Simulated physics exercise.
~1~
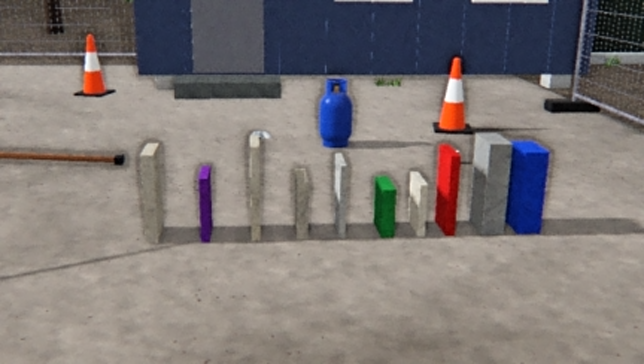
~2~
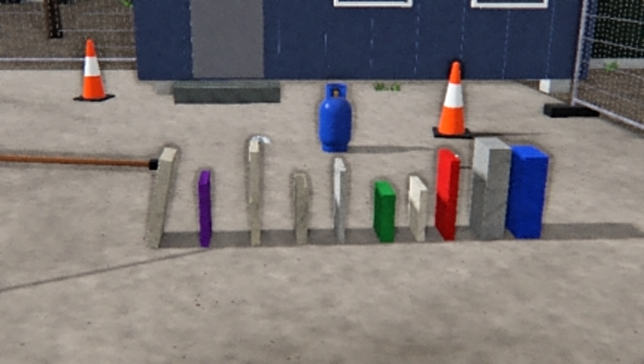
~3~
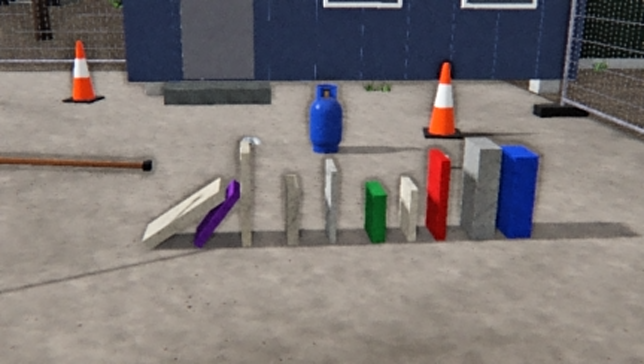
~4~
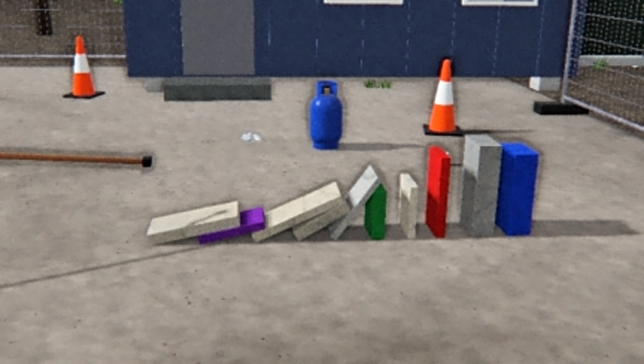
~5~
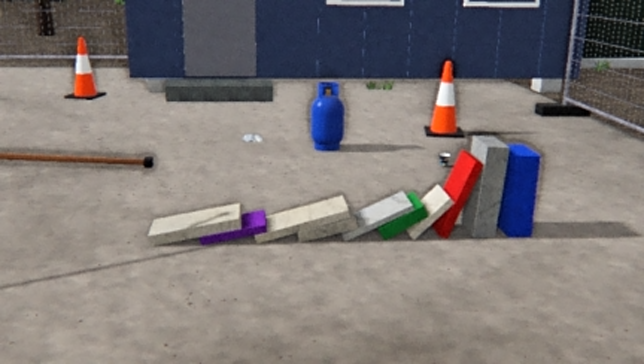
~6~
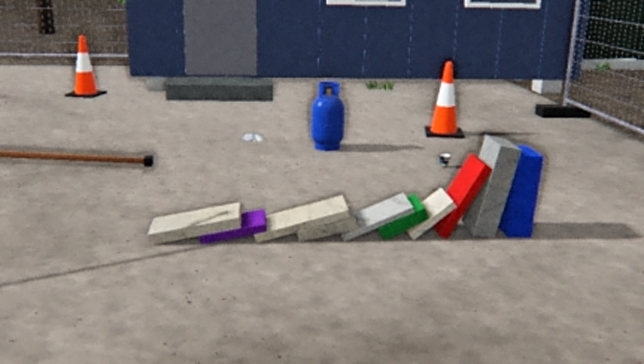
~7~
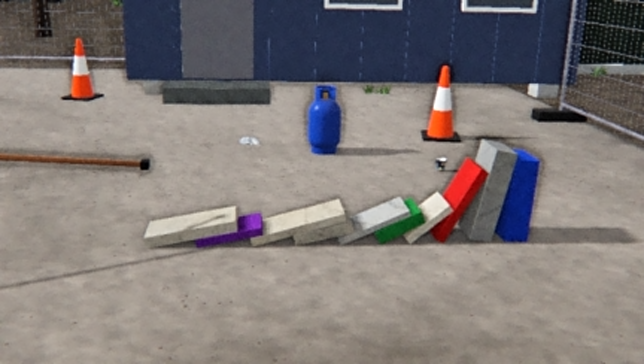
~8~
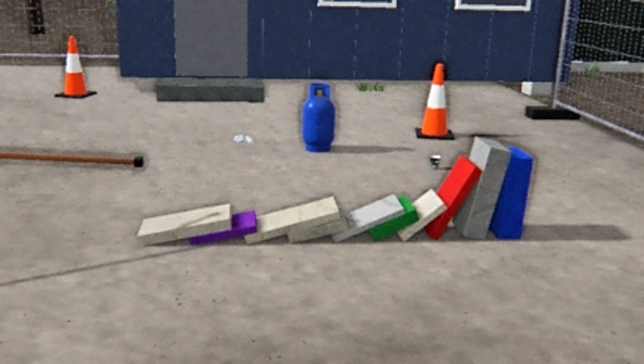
A brown pole at the left slides right and tips the first of ten upright slabs standing in a row on bare ground, seen from the front by a slightly swaying camera. Behind them are a blue gas cylinder, two orange cones and a dark blue building. The pale first slab falls onto the purple one, and the toppling runs rightward through the pale, grey and green slabs. The red slab tips against the tall grey one, which leans on the blue slab at the end. There the fall stops, with those last two tilted slightly but still standing.
